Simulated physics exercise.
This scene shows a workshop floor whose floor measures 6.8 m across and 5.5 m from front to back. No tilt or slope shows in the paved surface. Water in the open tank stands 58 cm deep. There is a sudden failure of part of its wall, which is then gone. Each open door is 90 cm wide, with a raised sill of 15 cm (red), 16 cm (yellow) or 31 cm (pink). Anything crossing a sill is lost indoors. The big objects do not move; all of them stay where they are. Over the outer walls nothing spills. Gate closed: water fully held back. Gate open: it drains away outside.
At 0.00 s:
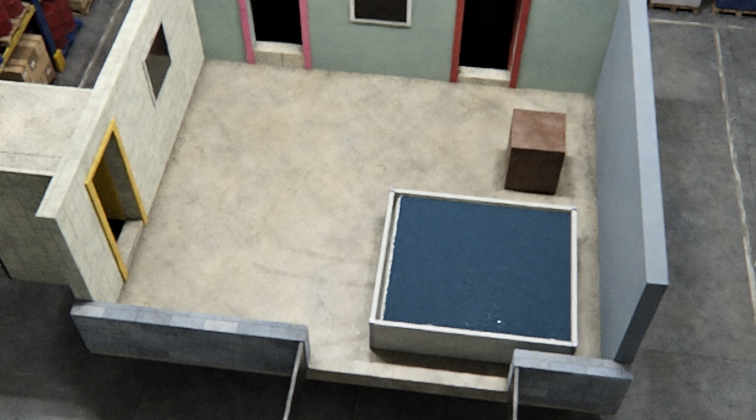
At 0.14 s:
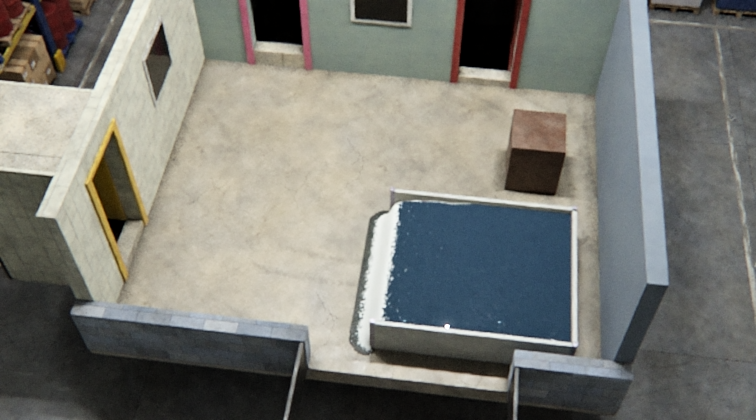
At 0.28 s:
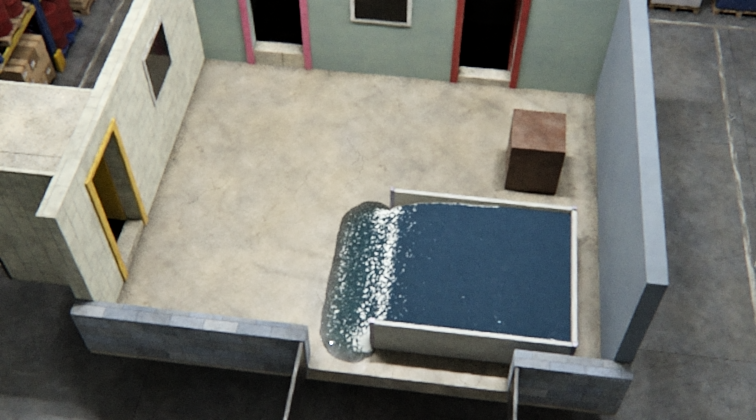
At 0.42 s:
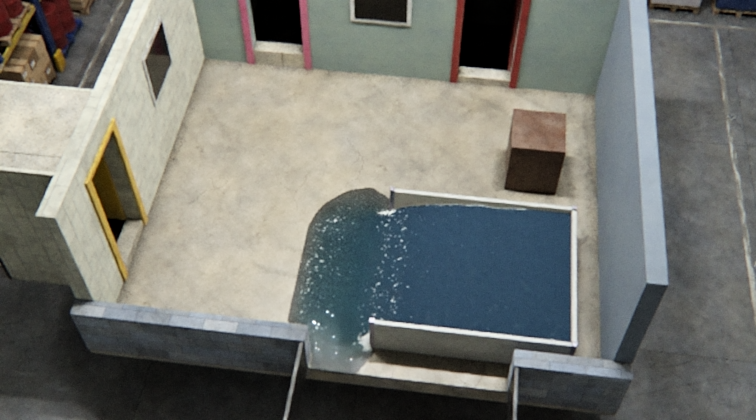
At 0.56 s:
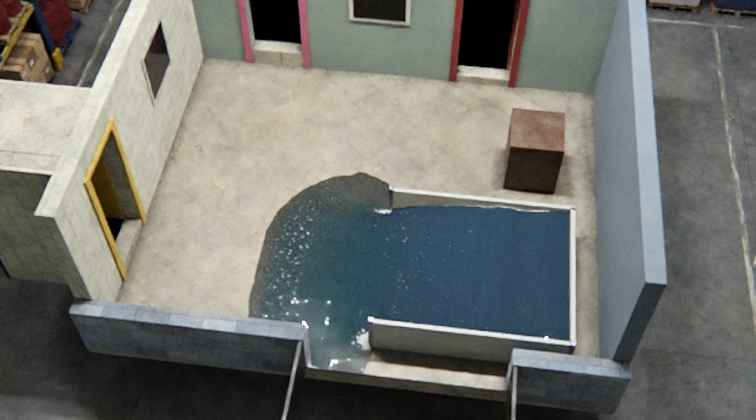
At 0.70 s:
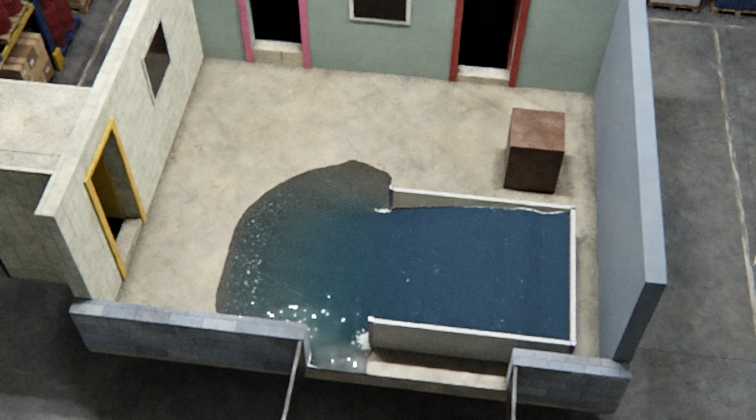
Dark blue water burst out of the left side of an open tank and spread in a widening, rounded pool across the pale workshop floor, while the brown block behind the tank stayed still.
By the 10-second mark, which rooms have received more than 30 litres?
By then: Room behind the red door: 30 litres or less; room behind the yellow door: More than 30 litres; room behind the pink door: 30 litres or less.
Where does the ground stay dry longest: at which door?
It would be the red door.
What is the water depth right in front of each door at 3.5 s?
Red 0 cm, yellow 30 cm, pink 12 cm.
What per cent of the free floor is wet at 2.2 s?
Roughly 50 % of the floor.
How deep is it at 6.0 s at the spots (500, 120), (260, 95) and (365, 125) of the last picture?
Roughly 4, 20, 6 cm.
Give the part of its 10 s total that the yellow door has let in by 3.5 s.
About 75 per cent.
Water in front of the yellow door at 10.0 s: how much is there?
It comes to near 6.5 cm.
After 1.4 s water covers 40 % of the floor and is deepest (26 cm) near (130, 263); red door not reached, yellow door 26 cm at the sill, 1 L in, pink door not reached.
After 2.2 s water covers 50 % of the floor and is deepest (40 cm) near (119, 328); red door not reached, yellow door 33 cm at the sill, 50 L in, pink door not reached.
After 3.5 s water covers 55 % of the floor and is deepest (32 cm) near (203, 62); red door not reached, yellow door 30 cm at the sill, 156 L in, pink door 12 cm at the sill, 0 L in.
After 6.0 s water covers 80 % of the floor and is deepest (22 cm) near (195, 84); red door 5 cm at the sill, 0 L in, yellow door 13 cm at the sill, 208 L in, pink door 20 cm at the sill, 0 L in.
After 10.0 s water covers 95 % of the floor and is deepest (18 cm) near (584, 106); red door 7 cm at the sill, 0 L in, yellow door 7 cm at the sill, 208 L in, pink door 9 cm at the sill, 0 L in.
